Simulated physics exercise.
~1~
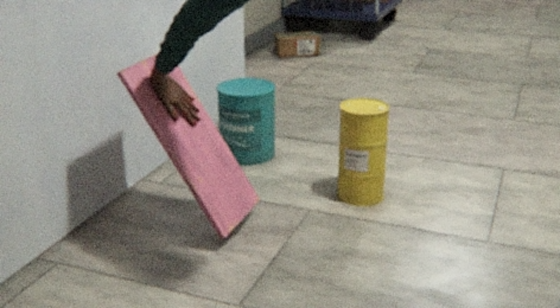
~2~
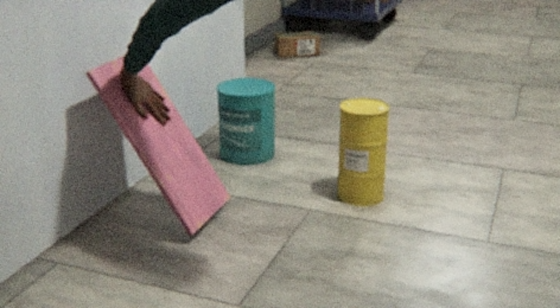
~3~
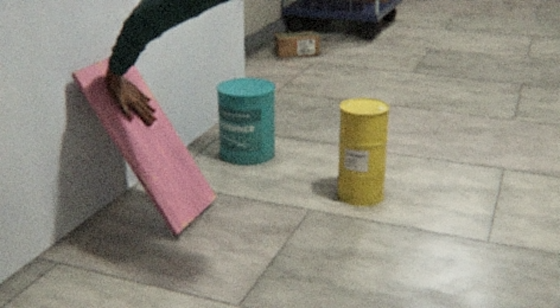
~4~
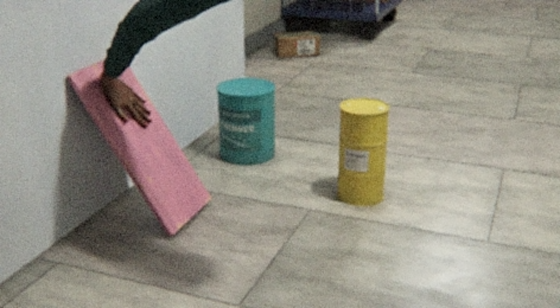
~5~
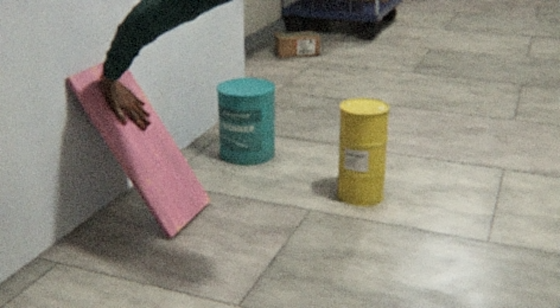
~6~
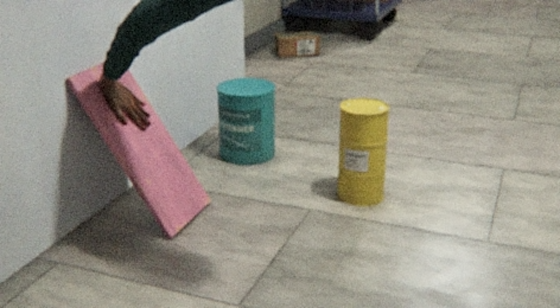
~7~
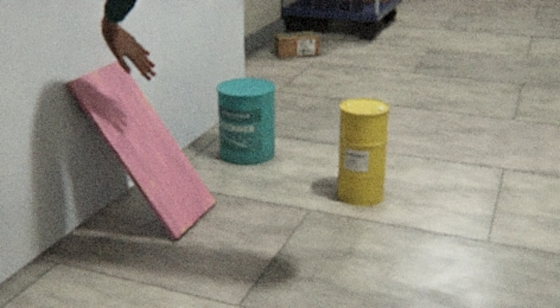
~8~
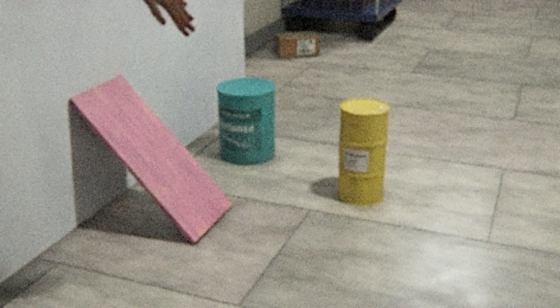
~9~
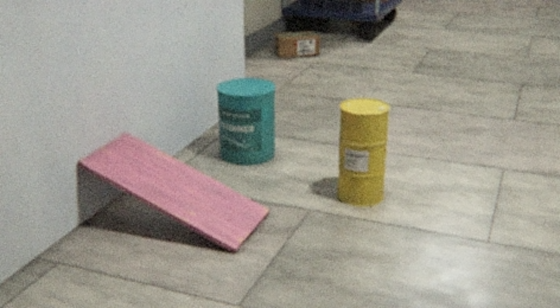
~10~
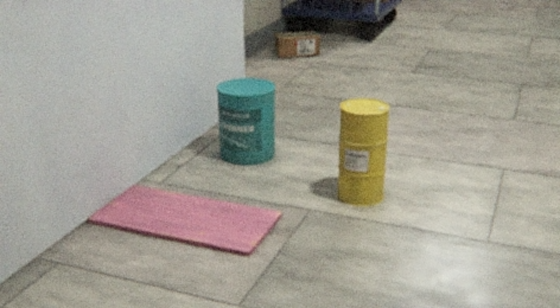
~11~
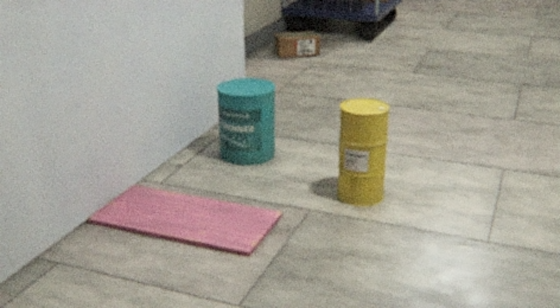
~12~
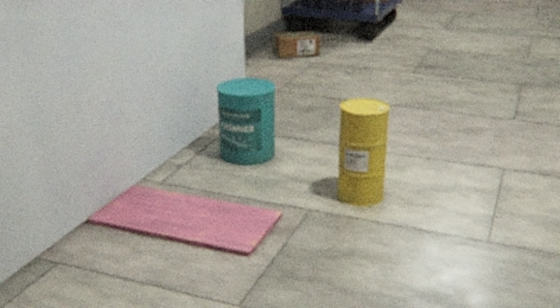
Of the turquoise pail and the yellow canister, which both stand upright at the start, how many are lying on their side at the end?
None of them are. The turquoise pail and the yellow canister are both still standing upright at the end.
